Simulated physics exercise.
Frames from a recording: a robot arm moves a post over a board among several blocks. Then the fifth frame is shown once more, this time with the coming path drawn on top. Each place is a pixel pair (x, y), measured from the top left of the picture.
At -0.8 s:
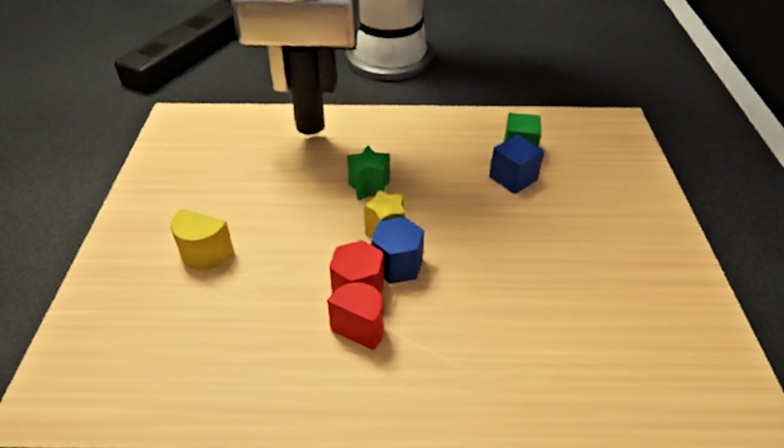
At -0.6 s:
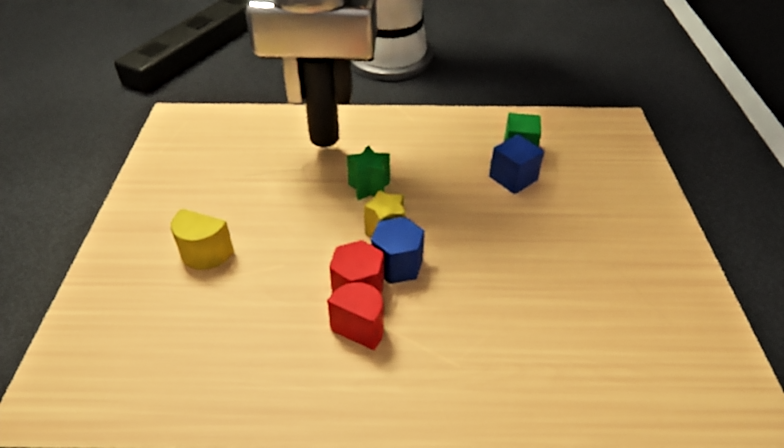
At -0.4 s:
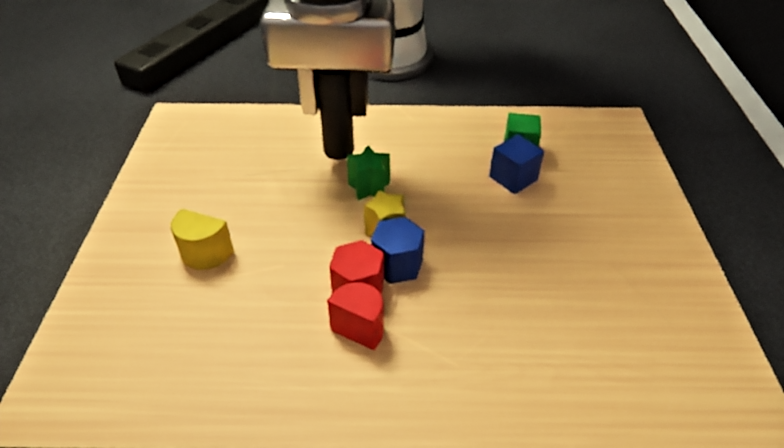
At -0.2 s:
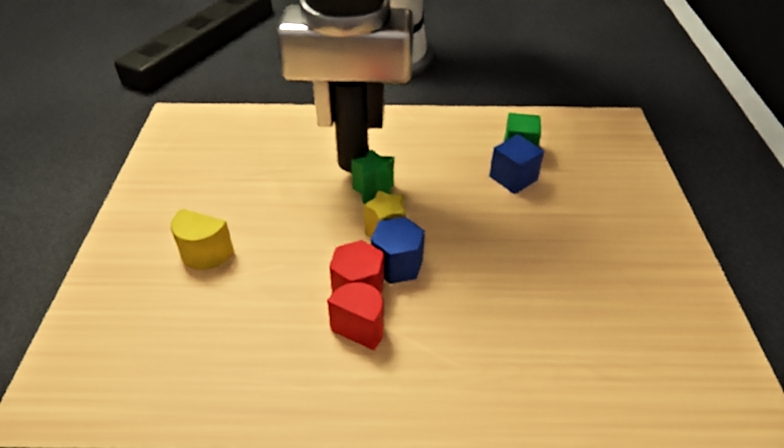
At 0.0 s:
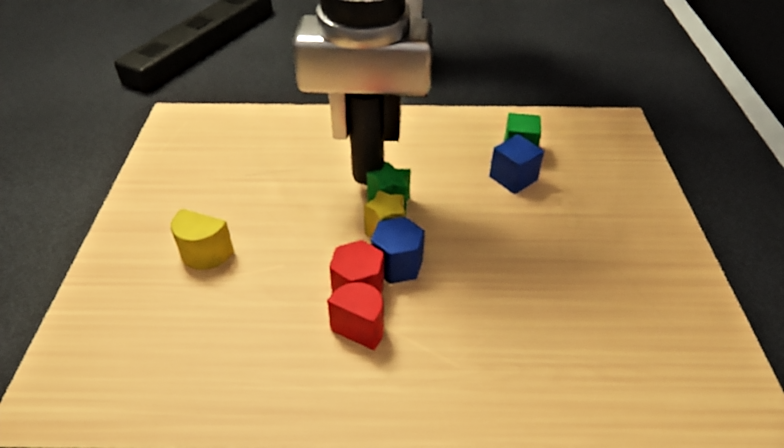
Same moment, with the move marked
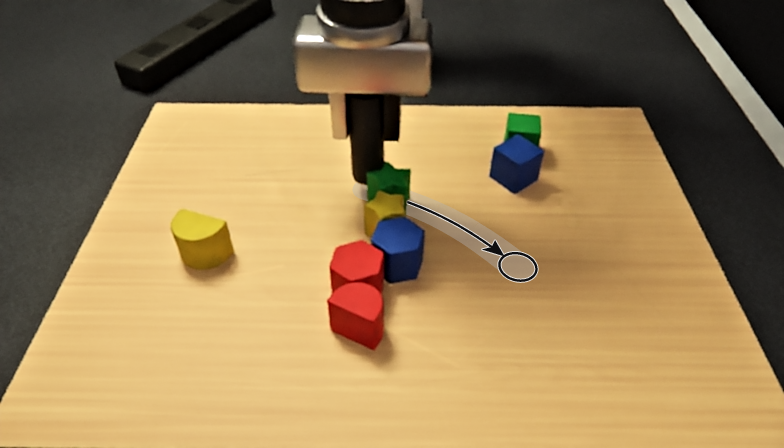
A robot arm moved its black post toward the viewer and to the right across a wooden board, nudging the green star block closer to the yellow star while the other blocks stayed still.
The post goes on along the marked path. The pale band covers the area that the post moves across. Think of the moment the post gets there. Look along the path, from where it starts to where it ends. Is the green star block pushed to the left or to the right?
Measured against the direction from start to end, the green star block shifts toward the right-hand side.
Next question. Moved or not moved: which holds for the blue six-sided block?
By the last moment, the blue six-sided block will have left its place.
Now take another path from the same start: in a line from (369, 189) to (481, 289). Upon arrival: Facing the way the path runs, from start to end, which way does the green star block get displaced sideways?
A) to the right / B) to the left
My pick is B.
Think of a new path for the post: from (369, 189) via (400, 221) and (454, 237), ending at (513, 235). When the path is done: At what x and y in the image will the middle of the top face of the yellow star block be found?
Most likely (435, 231).
The drawn path runs from (369, 189) through (420, 207) and (470, 232) to (518, 267).
On the path given first. One third of the way, post (421, 194); red six-sided block (355, 262); yellow star block (409, 216), turned 30° clockwise; green star block (440, 198), turned 20° clockwise; blue six-sided block (405, 247), turned 20° clockwise.
Two thirds of the way, post (472, 220); red six-sided block (355, 262); yellow star block (411, 216), turned 30° clockwise; green star block (480, 227), turned 40° clockwise; blue six-sided block (405, 247), turned 25° clockwise.
At the end, post (521, 254); red six-sided block (355, 262); yellow star block (411, 216), turned 30° clockwise; green star block (497, 252), turned 100° clockwise; blue six-sided block (405, 247), turned 25° clockwise.
